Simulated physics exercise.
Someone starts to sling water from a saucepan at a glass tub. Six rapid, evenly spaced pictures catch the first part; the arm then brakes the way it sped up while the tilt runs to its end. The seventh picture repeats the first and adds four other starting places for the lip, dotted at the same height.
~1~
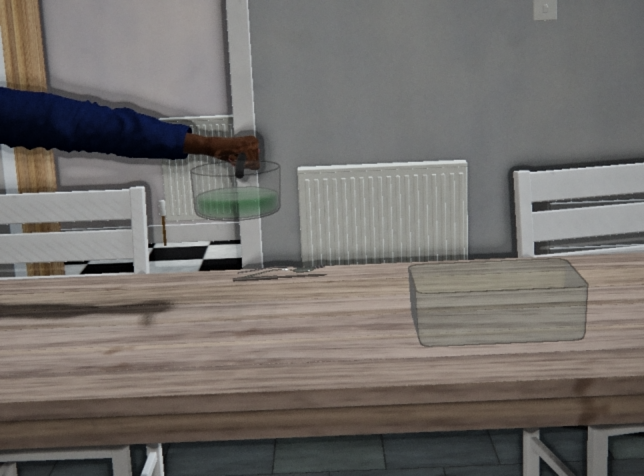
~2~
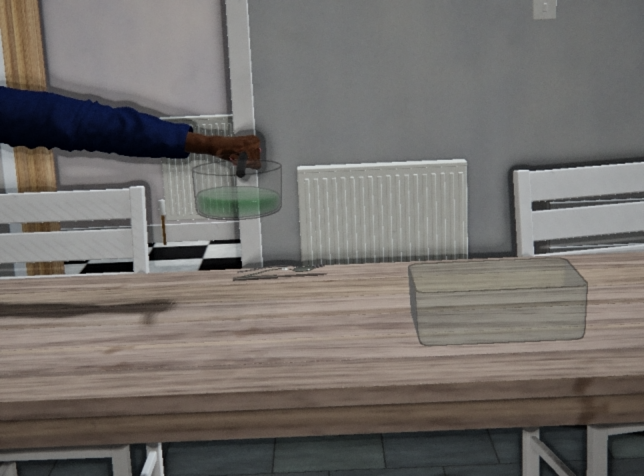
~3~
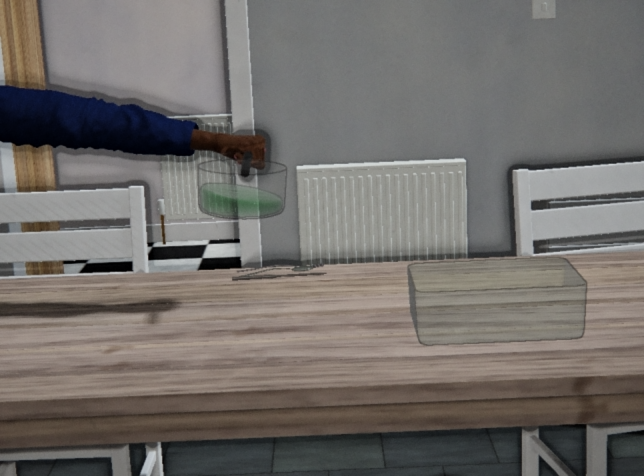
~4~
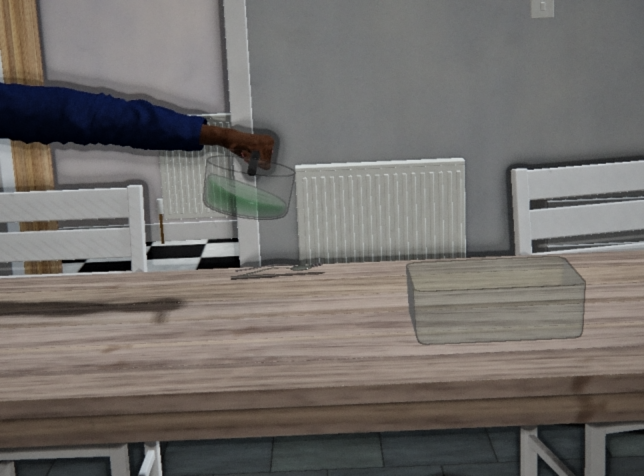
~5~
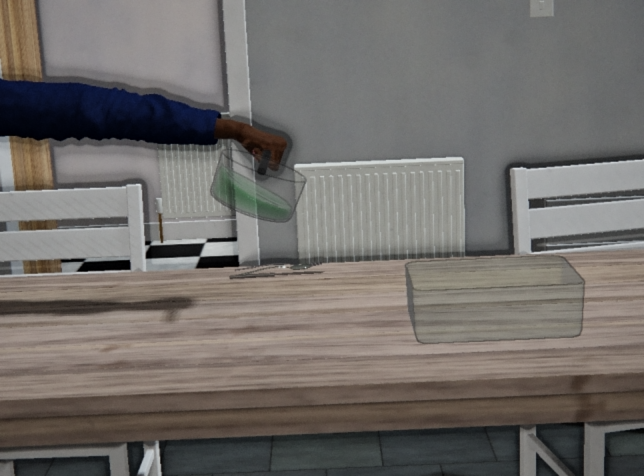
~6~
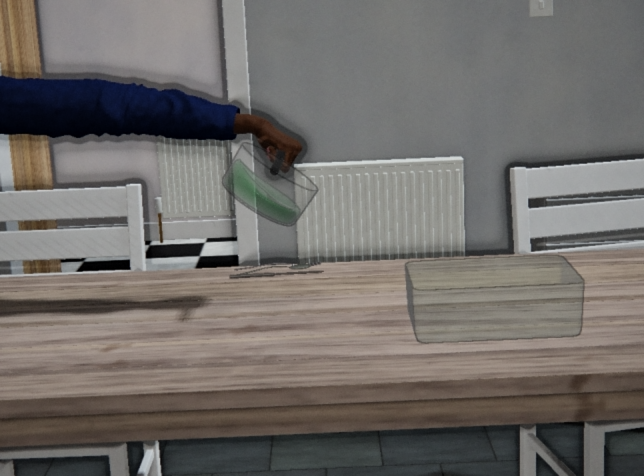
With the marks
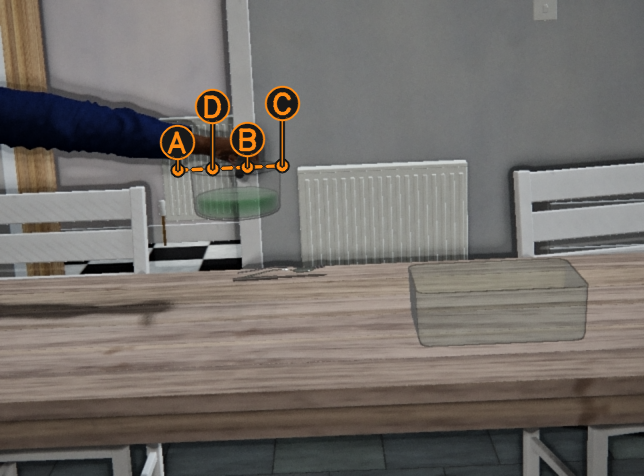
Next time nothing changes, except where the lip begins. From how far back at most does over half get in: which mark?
B will do.
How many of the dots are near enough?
Two.
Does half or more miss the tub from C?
No, that is safe.
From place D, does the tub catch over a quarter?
No.
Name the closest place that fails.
It is D.
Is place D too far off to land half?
Yes, that goes wrong.
On the marked copy, A at (177, 170); B at (247, 167); C at (282, 165); D at (212, 168).
With A, about 0 % lands in the tub, 98 % falls short.
With B, about 72 % lands in the tub, 18 % falls short and 10 % goes beside or beyond.
With C, about 75 % lands in the tub, 9 % falls short and 16 % goes beside or beyond.
With D, about 10 % lands in the tub, 85 % falls short and 5 % goes beside or beyond.
